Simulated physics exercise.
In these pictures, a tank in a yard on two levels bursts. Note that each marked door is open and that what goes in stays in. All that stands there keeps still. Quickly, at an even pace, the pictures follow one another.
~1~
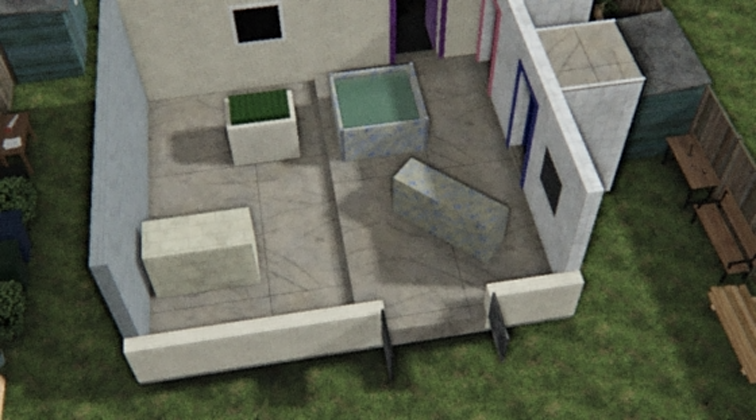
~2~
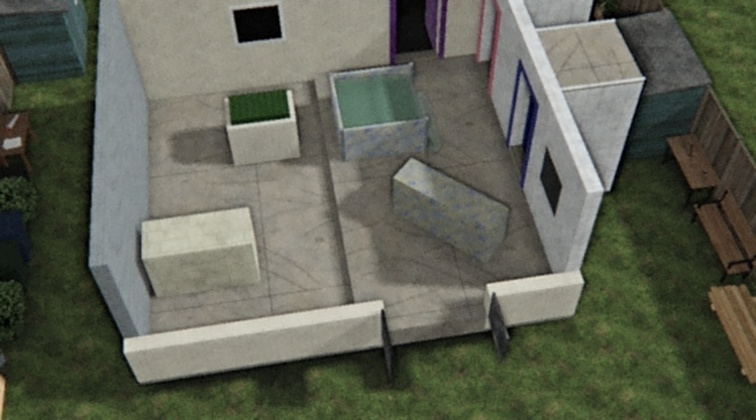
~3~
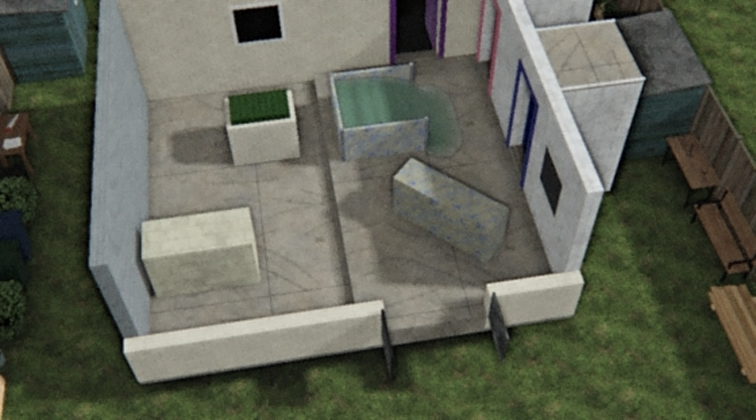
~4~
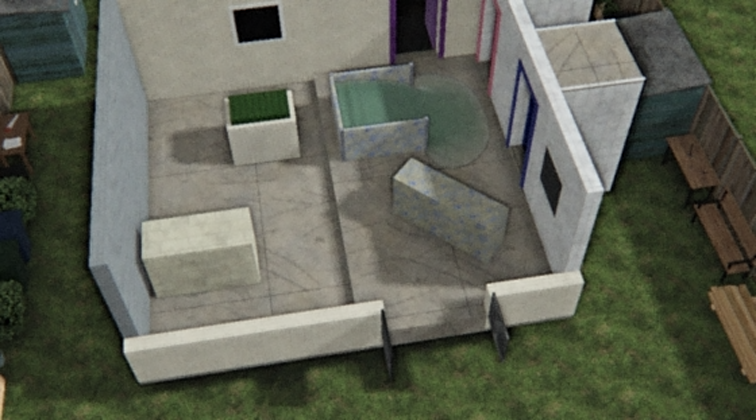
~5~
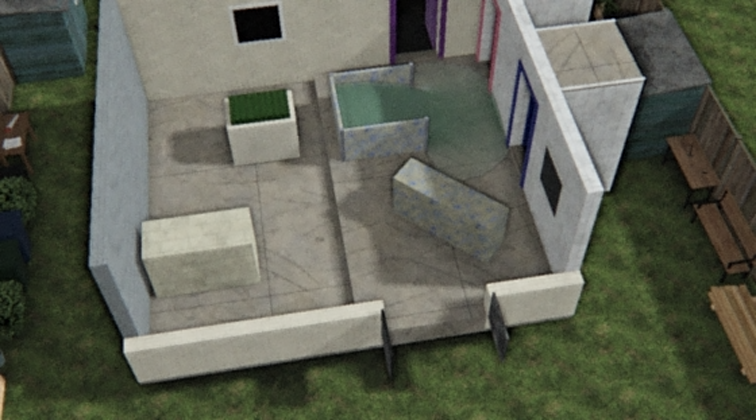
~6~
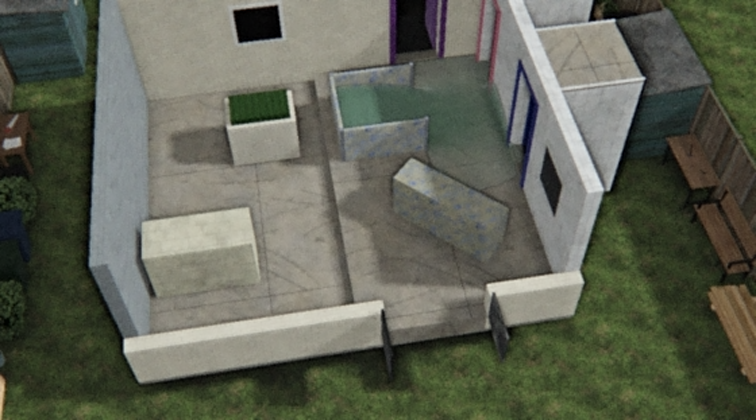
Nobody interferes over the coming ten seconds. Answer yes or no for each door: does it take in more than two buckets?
Pink door: Yes; blue door: Yes; purple door: Yes.
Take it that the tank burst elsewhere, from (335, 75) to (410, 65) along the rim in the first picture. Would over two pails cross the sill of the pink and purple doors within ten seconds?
Looking at each: The pink one admits more, while the purple one admits more.
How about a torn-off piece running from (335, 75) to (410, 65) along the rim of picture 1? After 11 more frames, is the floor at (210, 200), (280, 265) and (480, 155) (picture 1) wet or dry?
Bone-dry, bone-dry, bone-dry.
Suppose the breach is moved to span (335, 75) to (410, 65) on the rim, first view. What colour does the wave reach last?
Answer: The blue door.
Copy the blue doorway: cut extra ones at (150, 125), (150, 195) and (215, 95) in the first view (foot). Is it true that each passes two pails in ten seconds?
Taken in sequence, they go: Not exceeded, not exceeded, not exceeded.
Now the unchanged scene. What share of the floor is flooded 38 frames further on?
It should be close to 70 %.
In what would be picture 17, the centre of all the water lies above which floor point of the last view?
My pick is pixel (448, 136).
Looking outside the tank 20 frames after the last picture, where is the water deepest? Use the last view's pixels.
I'd mark about pixel (549, 283).
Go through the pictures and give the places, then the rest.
The first picture shows still water in the water tank at (378, 100).
In the second picture, water pours out at (416, 112) and has run to a hidden place.
In the third picture, water pours out at (416, 114) and has run to (452, 152).
In the fourth picture, water pours out at (416, 115) and has run to (484, 142).
In the fifth picture, the front is at (508, 146), out from the gap at (416, 115).
In the sixth picture, water pours out at (416, 116) and has run to (485, 61).
A moment on, water covers 15 % of the floor; the pink door far over two buckets in, the blue door over two buckets in, the purple door wet at the sill, nothing in.
Next, water covers 20 % of the floor; the pink door far over two buckets in, the blue door over two buckets in, the purple door under two buckets in.
Then, water covers 35 % of the floor; the pink door far over two buckets in, the blue door far over two buckets in, the purple door under two buckets in.
Later, water covers 70 % of the floor; the pink door far over two buckets in, the blue door far over two buckets in, the purple door over two buckets in.
In the end, water covers 90 % of the floor; the pink door far over two buckets in, the blue door far over two buckets in, the purple door over two buckets in.
